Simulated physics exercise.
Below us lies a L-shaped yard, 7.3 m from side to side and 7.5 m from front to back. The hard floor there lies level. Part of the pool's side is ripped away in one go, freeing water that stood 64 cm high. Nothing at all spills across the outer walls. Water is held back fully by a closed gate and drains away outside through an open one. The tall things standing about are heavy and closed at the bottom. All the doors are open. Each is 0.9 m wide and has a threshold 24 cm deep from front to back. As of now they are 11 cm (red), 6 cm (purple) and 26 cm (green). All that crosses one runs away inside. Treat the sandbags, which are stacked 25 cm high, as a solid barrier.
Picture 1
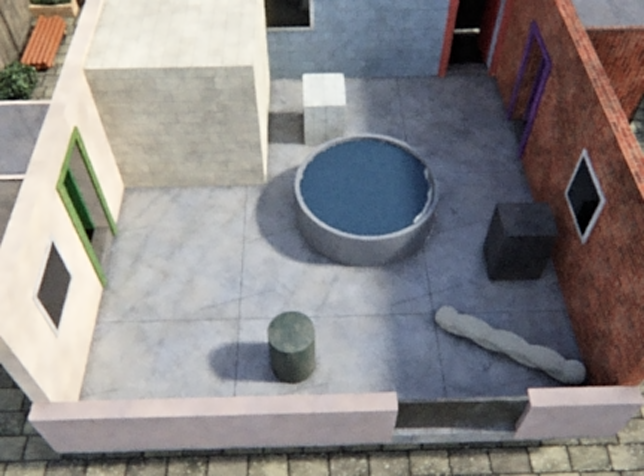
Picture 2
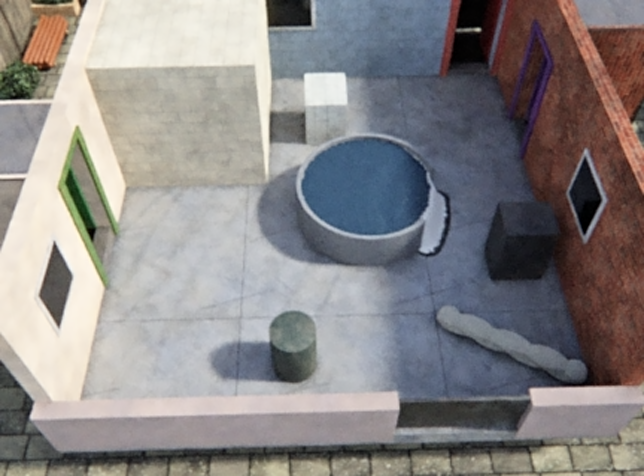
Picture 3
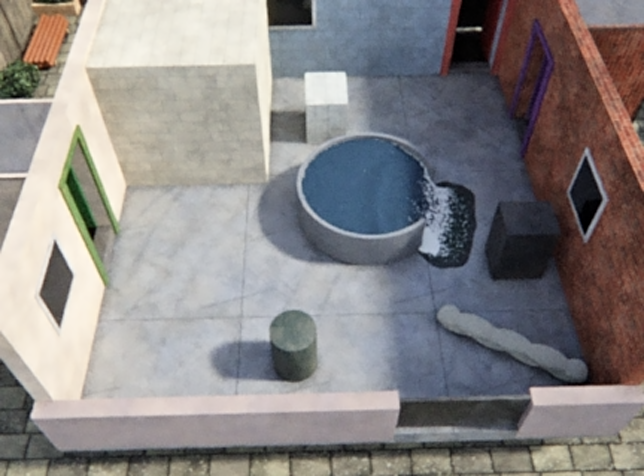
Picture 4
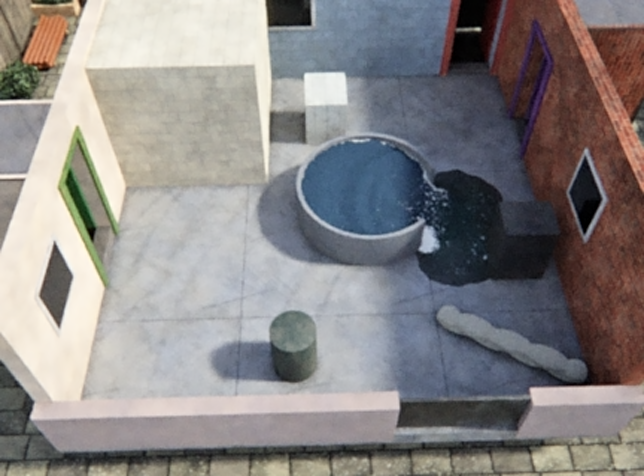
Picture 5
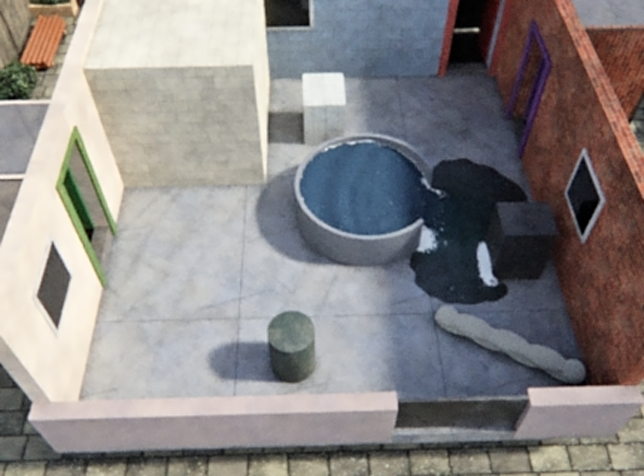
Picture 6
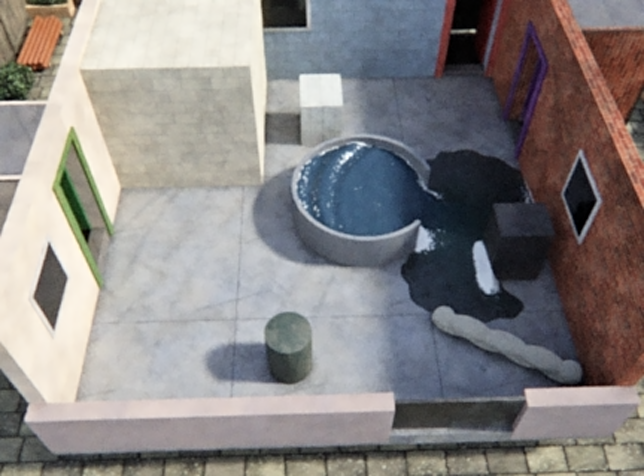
In a walled courtyard with a pale left wall and a brick right wall, a round pool sits full and still until its right side gives way. Water pours through the gap onto the grey floor, spreading in a dark, widening patch around a dark block and reaching the lumpy pale barrier, while ripples cross the pool.
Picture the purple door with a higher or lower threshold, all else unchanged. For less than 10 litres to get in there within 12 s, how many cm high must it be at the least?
Roughly 8 cm.
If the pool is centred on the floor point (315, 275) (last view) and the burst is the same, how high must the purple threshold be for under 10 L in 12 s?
I'd put it at close to 6.5 cm.
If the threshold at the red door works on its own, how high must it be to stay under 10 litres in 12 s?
At the red door it takes roughly 19 centimetres.
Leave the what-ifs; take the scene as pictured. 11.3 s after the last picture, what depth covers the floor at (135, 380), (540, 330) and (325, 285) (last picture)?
Respectively 6 cm, 6 cm and 4 cm.
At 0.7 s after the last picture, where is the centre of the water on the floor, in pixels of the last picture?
About (404, 219).
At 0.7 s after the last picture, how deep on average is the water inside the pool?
Around 42 cm on average.
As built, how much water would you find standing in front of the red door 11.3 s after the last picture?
A ruler would read roughly 8.0 cm.
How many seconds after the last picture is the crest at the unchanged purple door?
Roughly at 1.4 s.
Then, 0.7 s after the last picture water covers 15 % of the floor, deepest (48 cm) near (537, 240); 7 cm at the purple door, 0 litres in over its 6 cm threshold.
Then, 2.3 s after the last picture water covers 35 % of the floor, deepest (32 cm) near (575, 366); 10 cm at the purple door, 11 litres in over its 6 cm threshold.
Then, 11.3 s after the last picture water covers 95 % of the floor, deepest (10 cm) near (274, 94); 7 cm at the purple door, 24 litres in over its 6 cm threshold.
At the purple door as built, the water peaked near 11 cm, 1.3 s after the last picture.
Run again over the same 12 s with other heights there, 19 litres in over 6.5 cm, 6 litres over 9 cm. The limit of 10 litres is kept from about 8 cm up.
